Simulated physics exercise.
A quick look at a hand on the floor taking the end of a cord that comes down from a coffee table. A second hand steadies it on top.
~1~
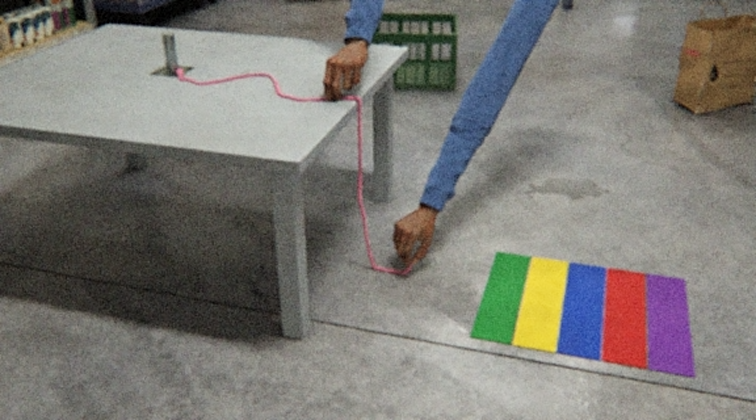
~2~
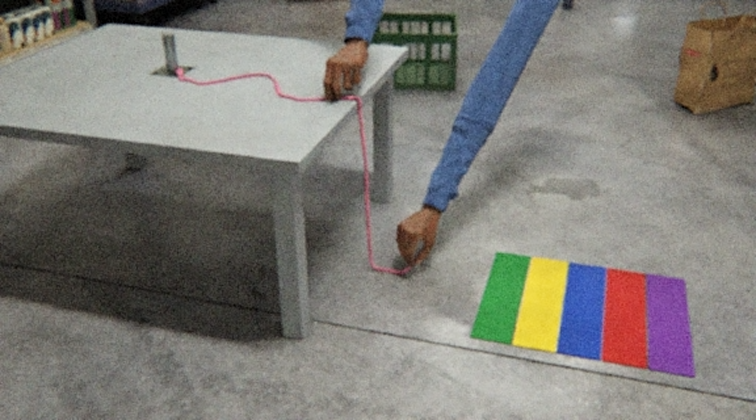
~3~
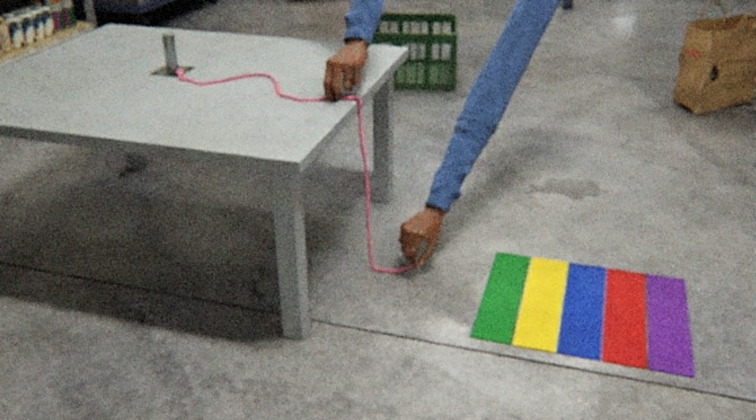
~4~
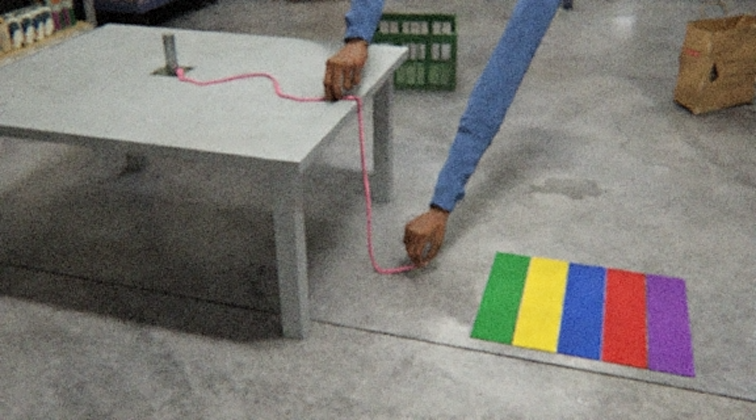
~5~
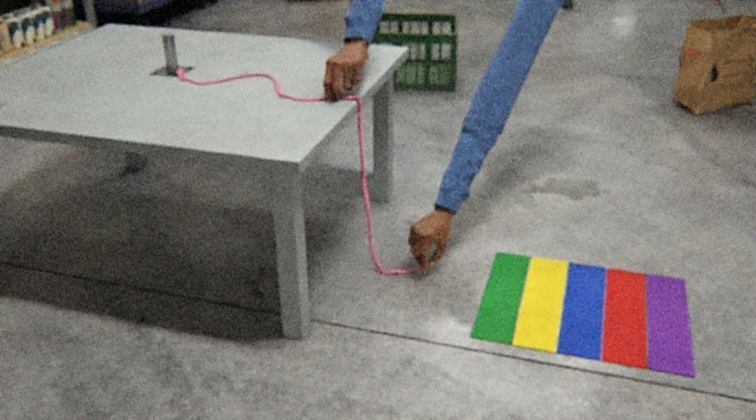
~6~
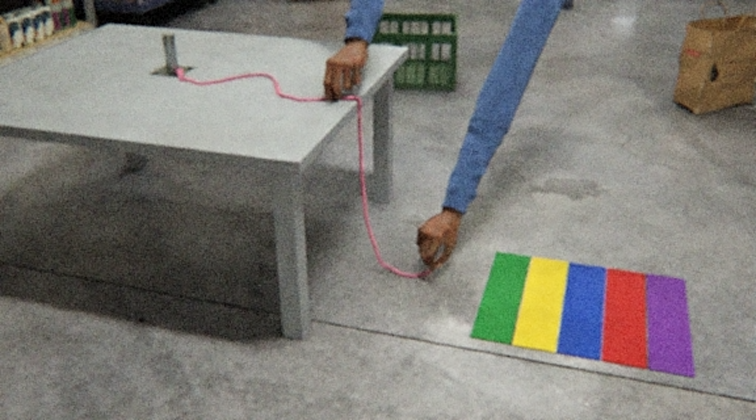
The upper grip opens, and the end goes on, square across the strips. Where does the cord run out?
The end stops over the red strip.
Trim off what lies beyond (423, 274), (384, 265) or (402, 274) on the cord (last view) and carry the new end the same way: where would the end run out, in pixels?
Near (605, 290), (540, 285) and (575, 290).
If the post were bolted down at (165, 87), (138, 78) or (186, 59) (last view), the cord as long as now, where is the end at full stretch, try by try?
Near (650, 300), (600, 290) and (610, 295).
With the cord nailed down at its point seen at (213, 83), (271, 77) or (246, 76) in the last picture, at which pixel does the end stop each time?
Near (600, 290), (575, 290) and (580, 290).
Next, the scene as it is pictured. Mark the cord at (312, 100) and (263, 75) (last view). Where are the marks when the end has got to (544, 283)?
They go to (373, 122) and to (290, 84).
Soon after, end near (544, 283); over yellow.
After that, end near (597, 291); over blue.
At the stop, end near (627, 296); over red. It gets as far as the red strip.
